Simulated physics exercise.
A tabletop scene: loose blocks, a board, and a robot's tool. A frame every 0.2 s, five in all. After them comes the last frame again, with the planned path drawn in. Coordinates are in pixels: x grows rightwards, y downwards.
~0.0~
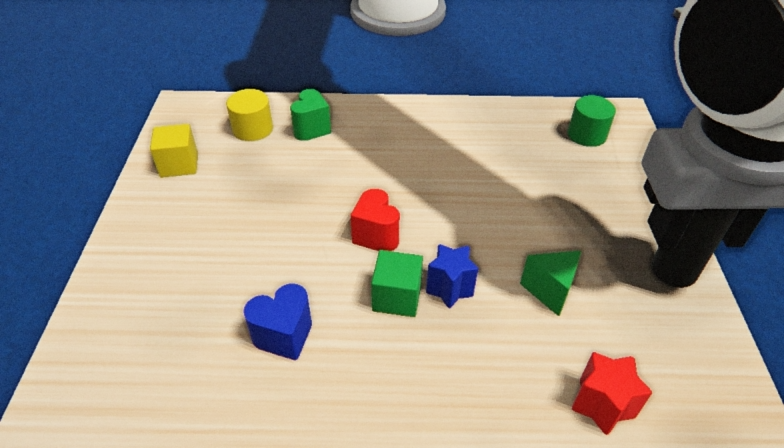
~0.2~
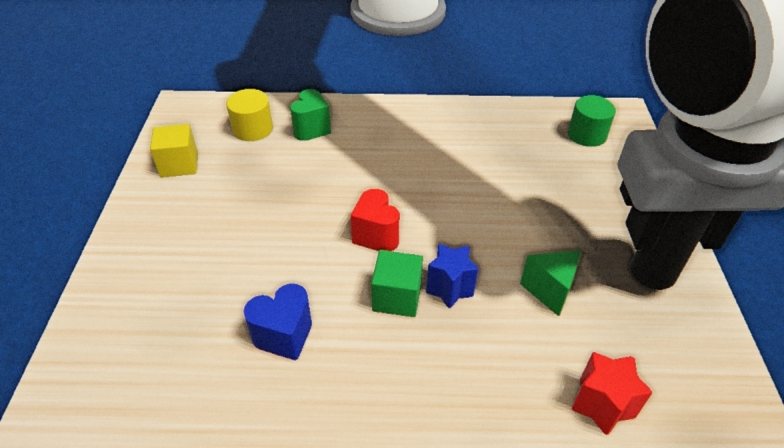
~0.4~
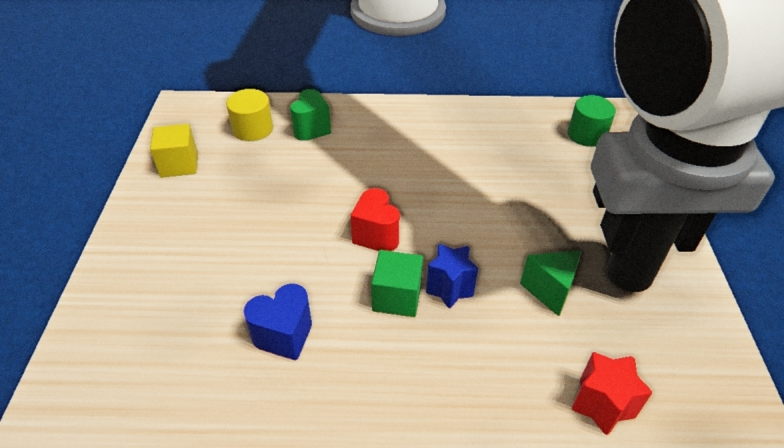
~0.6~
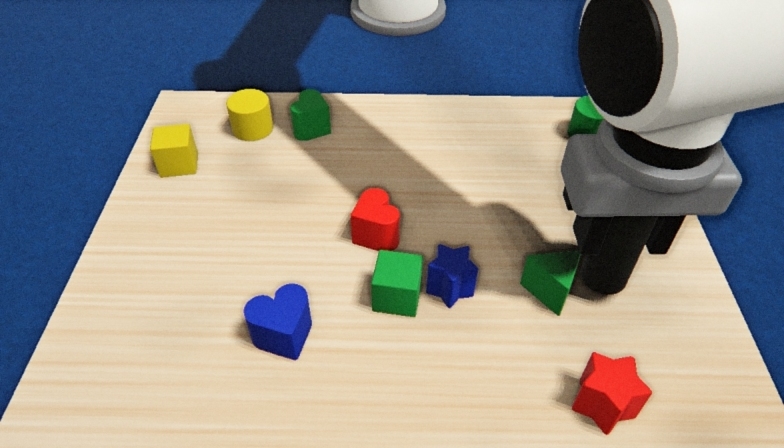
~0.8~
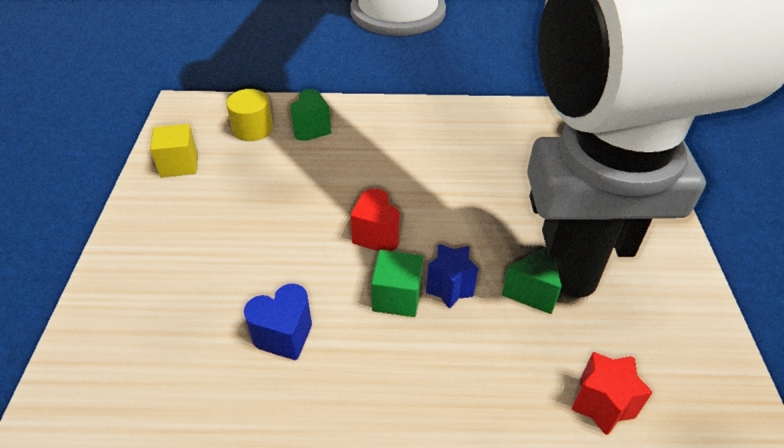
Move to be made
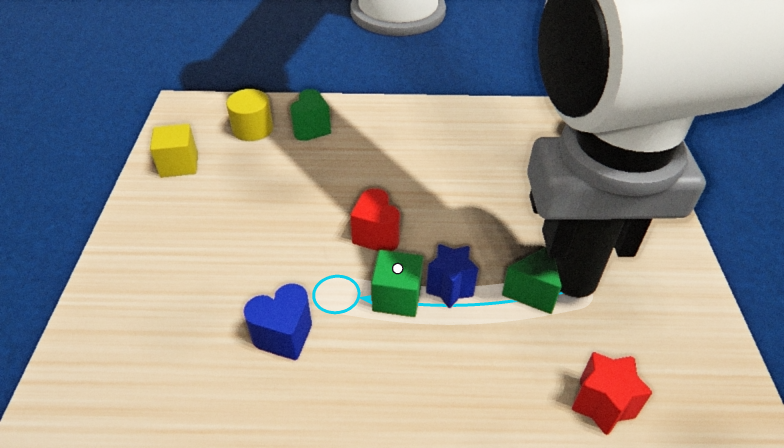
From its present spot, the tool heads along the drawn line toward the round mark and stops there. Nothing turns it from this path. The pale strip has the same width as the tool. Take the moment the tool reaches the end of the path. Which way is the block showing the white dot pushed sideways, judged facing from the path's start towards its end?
Sideways shift: Right.
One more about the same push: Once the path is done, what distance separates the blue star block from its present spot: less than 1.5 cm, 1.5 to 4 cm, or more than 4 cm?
It is going to finish 1.5 to 4 cm from where it is now.
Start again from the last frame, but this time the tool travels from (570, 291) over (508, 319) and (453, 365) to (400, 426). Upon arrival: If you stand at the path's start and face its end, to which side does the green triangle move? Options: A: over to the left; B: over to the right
Choice B: Over to the right.
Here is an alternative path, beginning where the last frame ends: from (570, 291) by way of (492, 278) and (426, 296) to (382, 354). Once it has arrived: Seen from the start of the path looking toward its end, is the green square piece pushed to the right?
Final answer: Yes.
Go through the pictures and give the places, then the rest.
Tool tip (674, 270); block tops, blue heart-shaped block (278, 308); green square piece (398, 269); blue star block (454, 260); green triangle (559, 264), in the first picture.
Tool (653, 272); blocks unchanged, in the second picture.
Tool (629, 275); blocks unchanged, in the third picture.
Tool (603, 277); blocks unchanged, in the fourth picture.
Tool (574, 280); blue heart-shaped block (278, 308); green square piece (398, 269); blue star block (454, 260); green triangle (540, 265), in the fifth picture.
Path on the board, from (570, 291) via (495, 303) and (415, 304), ending at (336, 294); the dot is on the green square piece.
On the path given first. One third of the way, tool (496, 292); blue star block (443, 253); green triangle (460, 282).
Two thirds of the way, tool (415, 293); green square piece (367, 265), turned 25° clockwise; blue star block (424, 243), turned 40° clockwise; green triangle (386, 304), turned 25° anticlockwise.
At the end, tool (335, 283); blue heart-shaped block in place; green square piece (290, 254), turned 15° clockwise; blue star block (424, 243), turned 40° clockwise; green triangle (368, 307), turned 75° anticlockwise.
